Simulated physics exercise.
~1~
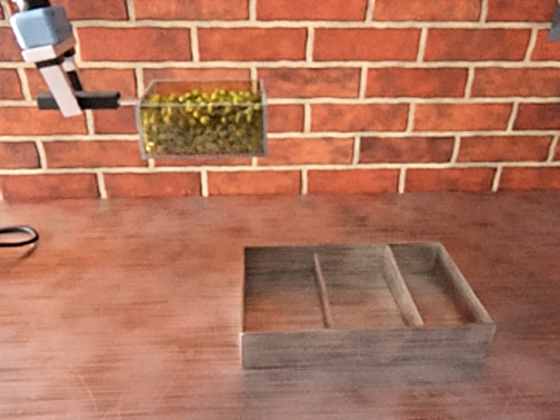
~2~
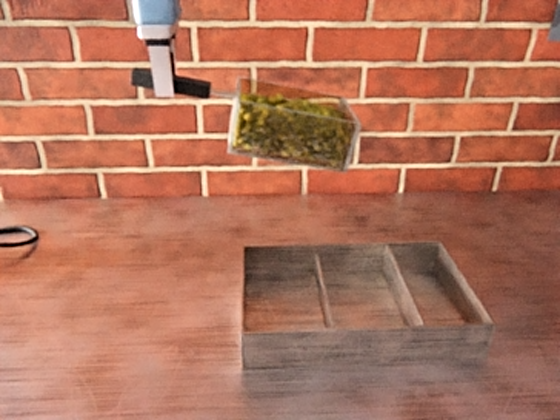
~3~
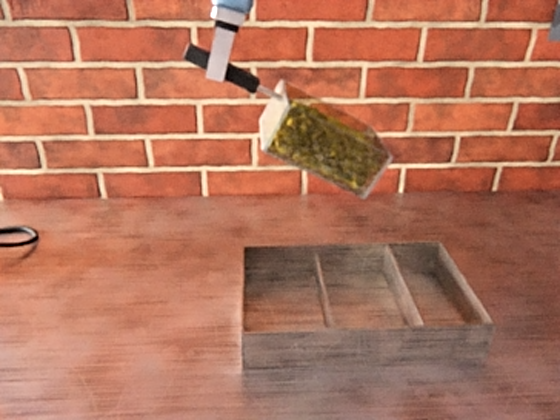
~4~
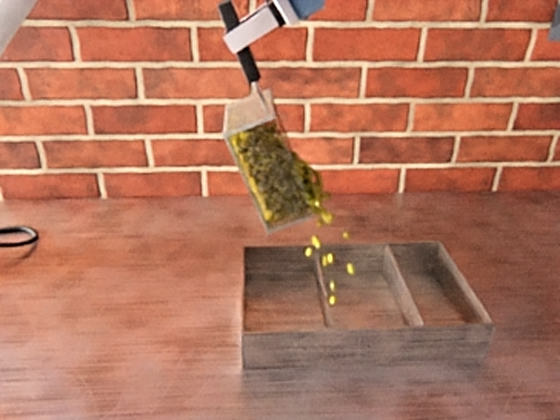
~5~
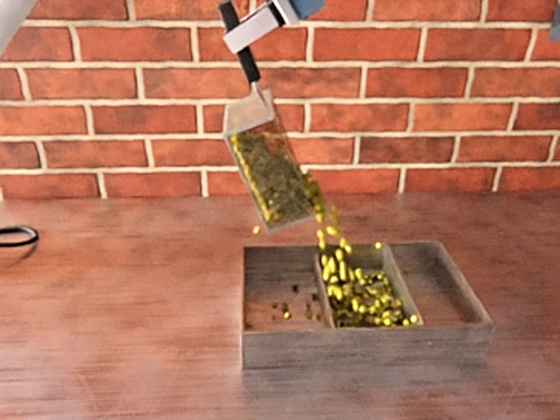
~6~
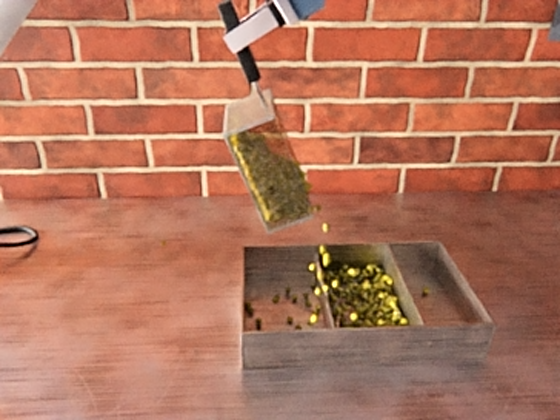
At first, a robot gripper holds a clear box heaped with yellow and dark beads beside a brick wall, up and to the left of a grey tray split into three parts. The arm carries the box to the right and begins tipping it forward. It then draws back slightly to the left as the tilt steepens, and the first beads drop toward the tray. A thick stream pours mostly into the middle part, with a few landing in the left one. Finally the flow thins to a trickle, leaving a pile in the middle, a few strays on either side, and many beads still in the tilted box.
